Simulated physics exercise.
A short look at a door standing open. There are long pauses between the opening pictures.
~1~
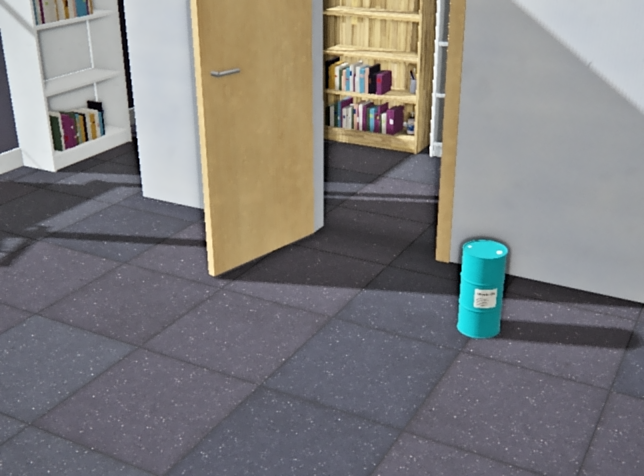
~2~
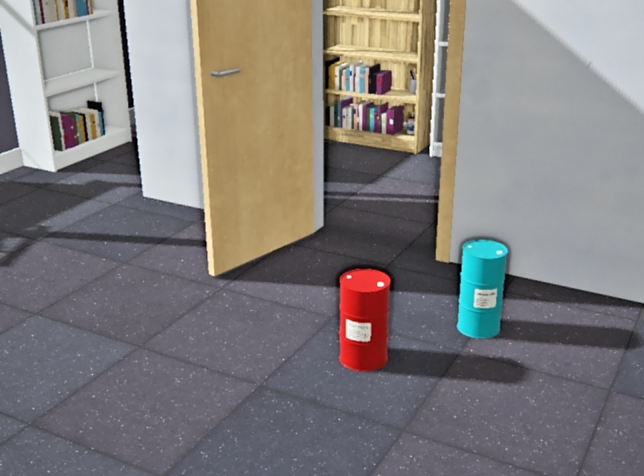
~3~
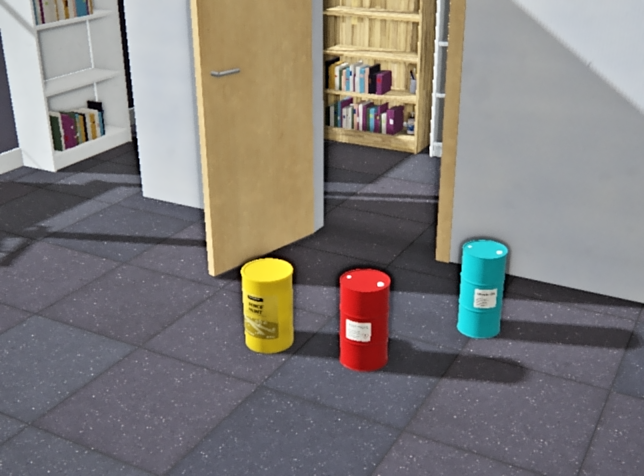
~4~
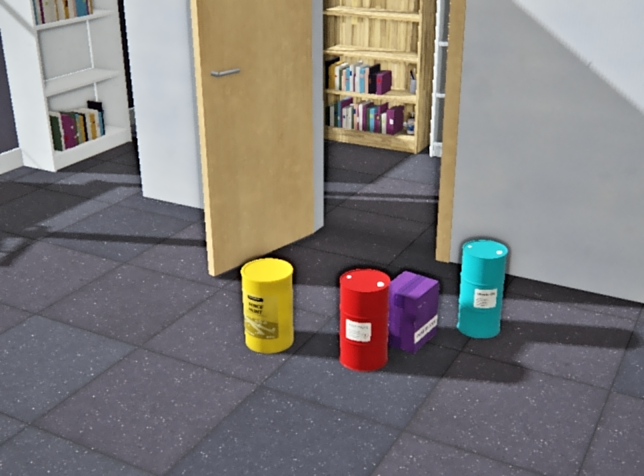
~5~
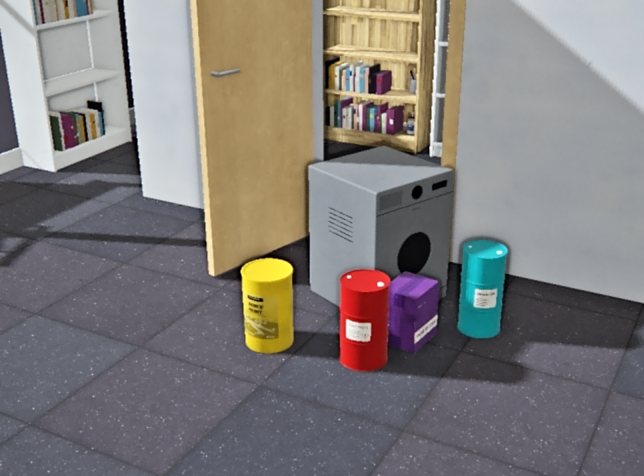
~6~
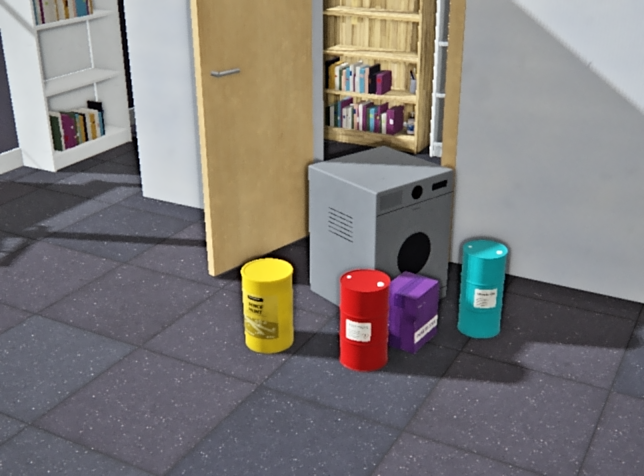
In a room with an open door, colourful drums, a purple box and a grey appliance appear.
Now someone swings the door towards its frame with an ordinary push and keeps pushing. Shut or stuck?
The door stops short.
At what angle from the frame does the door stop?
About 65°.
Then, 0.40 s after the last picture, open by 96°.
Then, 0.70 s after the last picture, open by 84°.
Then, 0.90 s after the last picture, open by 75°.
Then, 1.10 s after the last picture, open by 65°.
At rest, open by 63°; all 5 in place. Seen from the same camera at the end, grey appliance near (379, 233).
